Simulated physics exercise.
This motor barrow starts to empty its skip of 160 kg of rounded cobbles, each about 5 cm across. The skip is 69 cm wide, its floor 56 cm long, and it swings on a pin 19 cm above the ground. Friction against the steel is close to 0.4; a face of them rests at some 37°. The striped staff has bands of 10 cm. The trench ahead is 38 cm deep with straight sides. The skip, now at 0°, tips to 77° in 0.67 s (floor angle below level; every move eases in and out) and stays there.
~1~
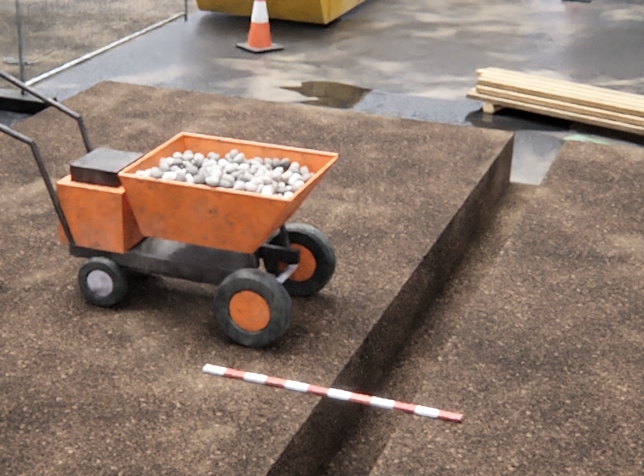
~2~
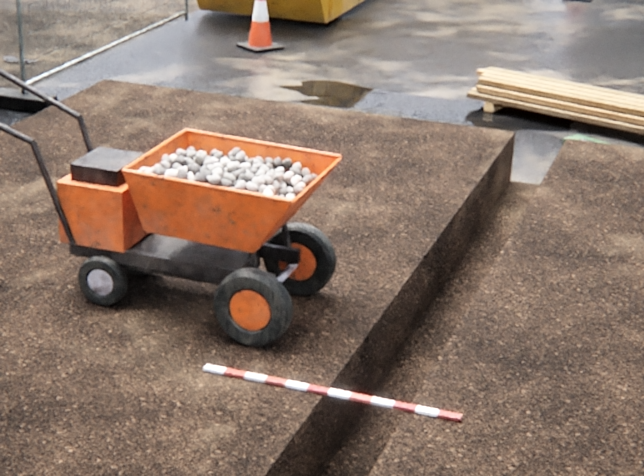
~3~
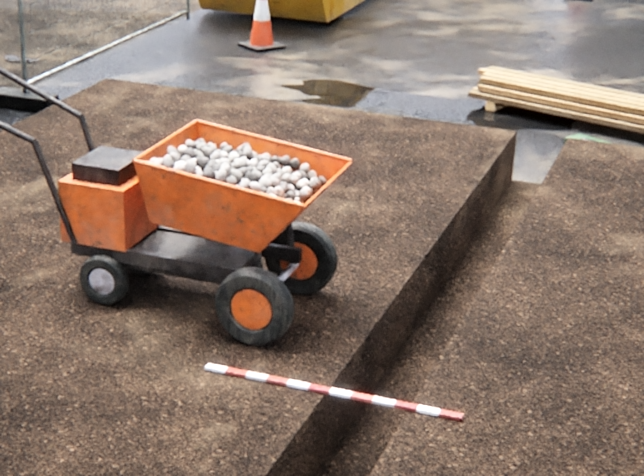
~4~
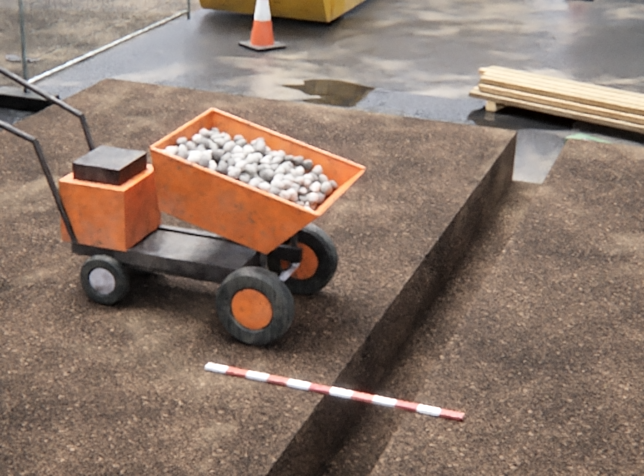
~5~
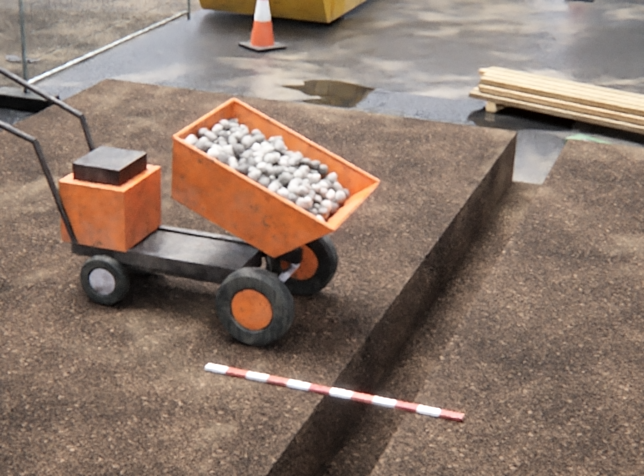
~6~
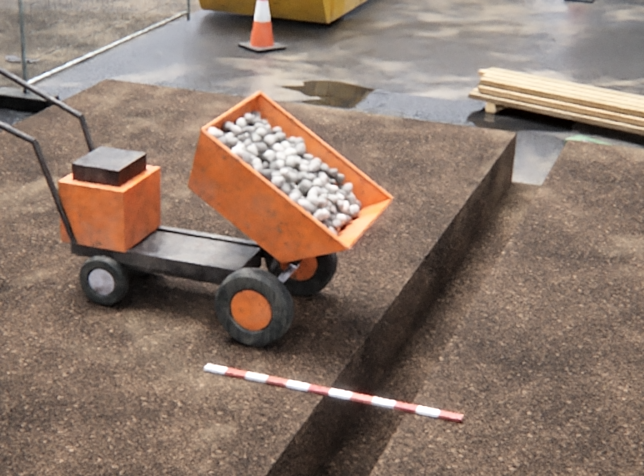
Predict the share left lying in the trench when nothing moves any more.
Some 58 per cent of it.
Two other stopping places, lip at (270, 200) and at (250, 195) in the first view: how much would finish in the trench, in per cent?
Near 75 per cent from the first place, 90 from the second.
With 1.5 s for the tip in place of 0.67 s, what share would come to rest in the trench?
In that case some 80 per cent.
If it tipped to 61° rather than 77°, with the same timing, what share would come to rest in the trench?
In that case some 40 per cent.
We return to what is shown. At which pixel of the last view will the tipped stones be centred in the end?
Around (435, 390).
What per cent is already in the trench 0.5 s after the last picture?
About 25 per cent by then.
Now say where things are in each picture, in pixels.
In the first frame, the skip is at 0°, its lip at (288, 201); the top of the load is at (235, 169).
In the second frame, lip at (292, 202), floor tilted 2°, highest stones at (214, 163).
In the third frame, the skip is at 7°, its lip at (304, 206); the top of the load is at (211, 154).
In the fourth frame, the skip is at 14°, its lip at (318, 216); the top of the load is at (213, 141).
In the fifth frame, lip at (334, 230), floor tilted 23°, highest stones at (230, 133).
In the sixth frame, the skip is at 32°, its lip at (348, 248); the top of the load is at (250, 126).
Then, 0.2 s after the last picture the floor is at 65°, 100 % in the skip; the foremost stones are at (385, 276).
Then, 0.5 s after the last picture the floor is at 77°, 54 % in the skip, 26 % in the trench, 20 % past the trench; the foremost stones are at (489, 353).
Then, 0.8 s after the last picture the floor is at 77°, 12 % in the skip, 45 % in the trench, 43 % past the trench; the foremost stones are past the picture's edge.
Then, 2.8 s after the last picture the floor is at 77°, 0 % in the skip, 58 % in the trench, 42 % past the trench; the foremost stones are past the picture's edge.
